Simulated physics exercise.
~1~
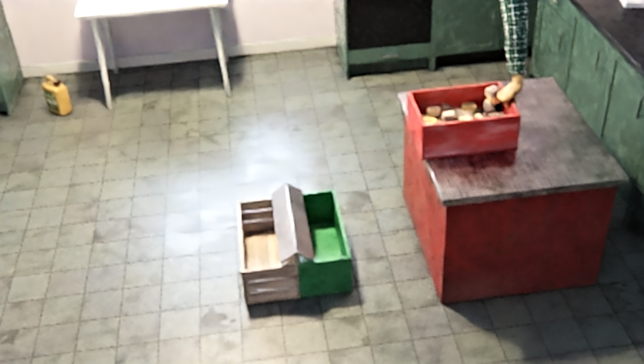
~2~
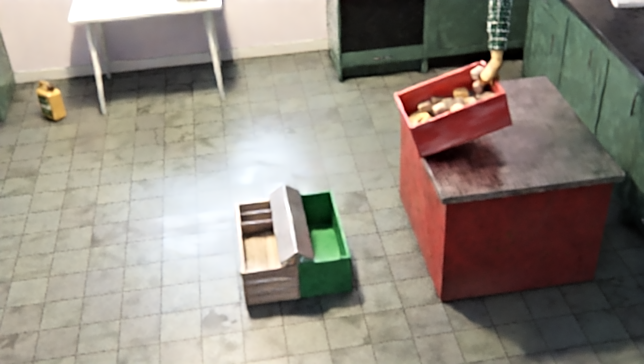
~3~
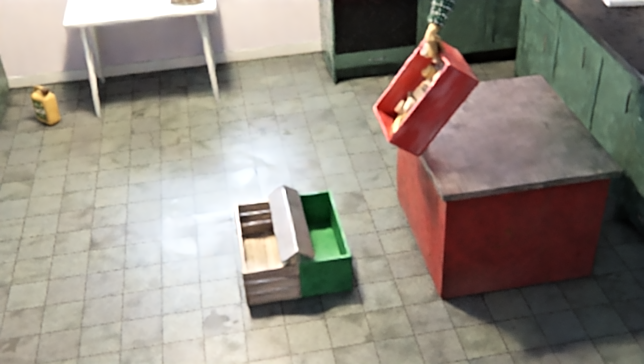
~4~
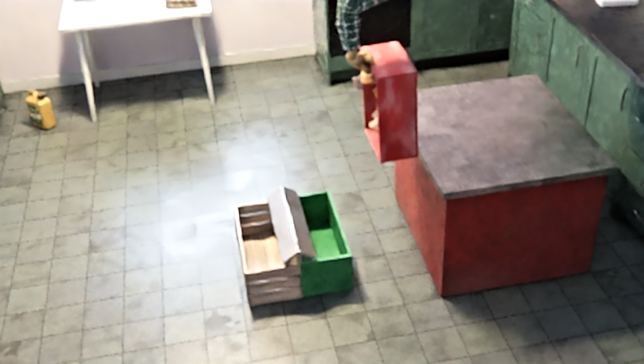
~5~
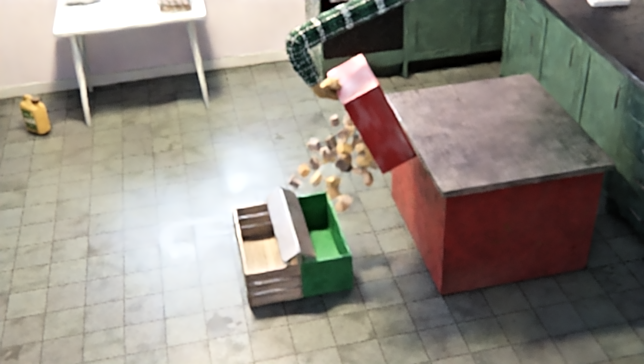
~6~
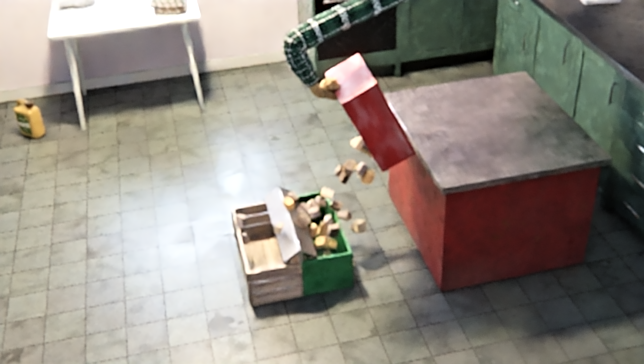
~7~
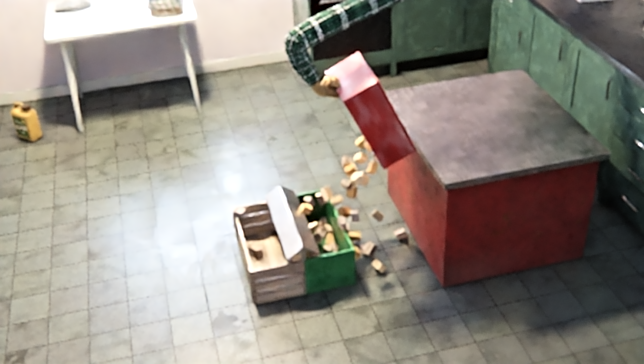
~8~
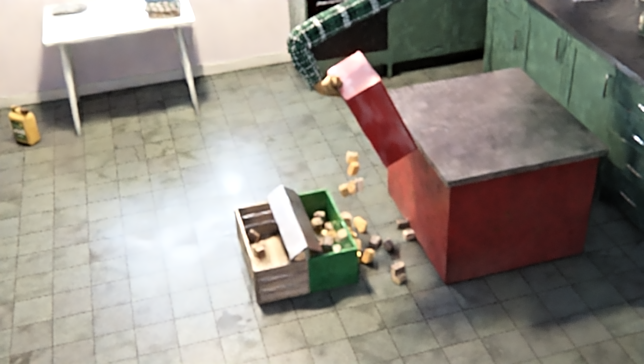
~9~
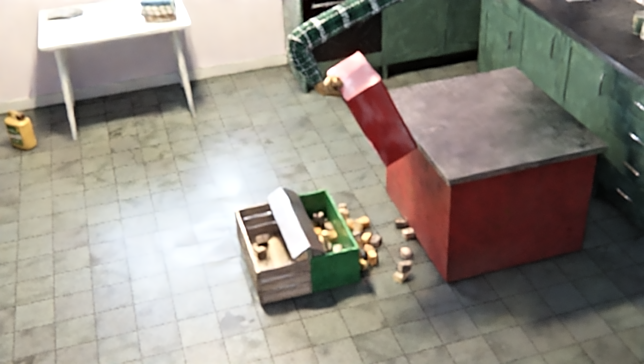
Tiled kitchen floor, a plaid-sleeved arm tipping wooden blocks from a red crate, most landing in a green bin, others scattering beside it.
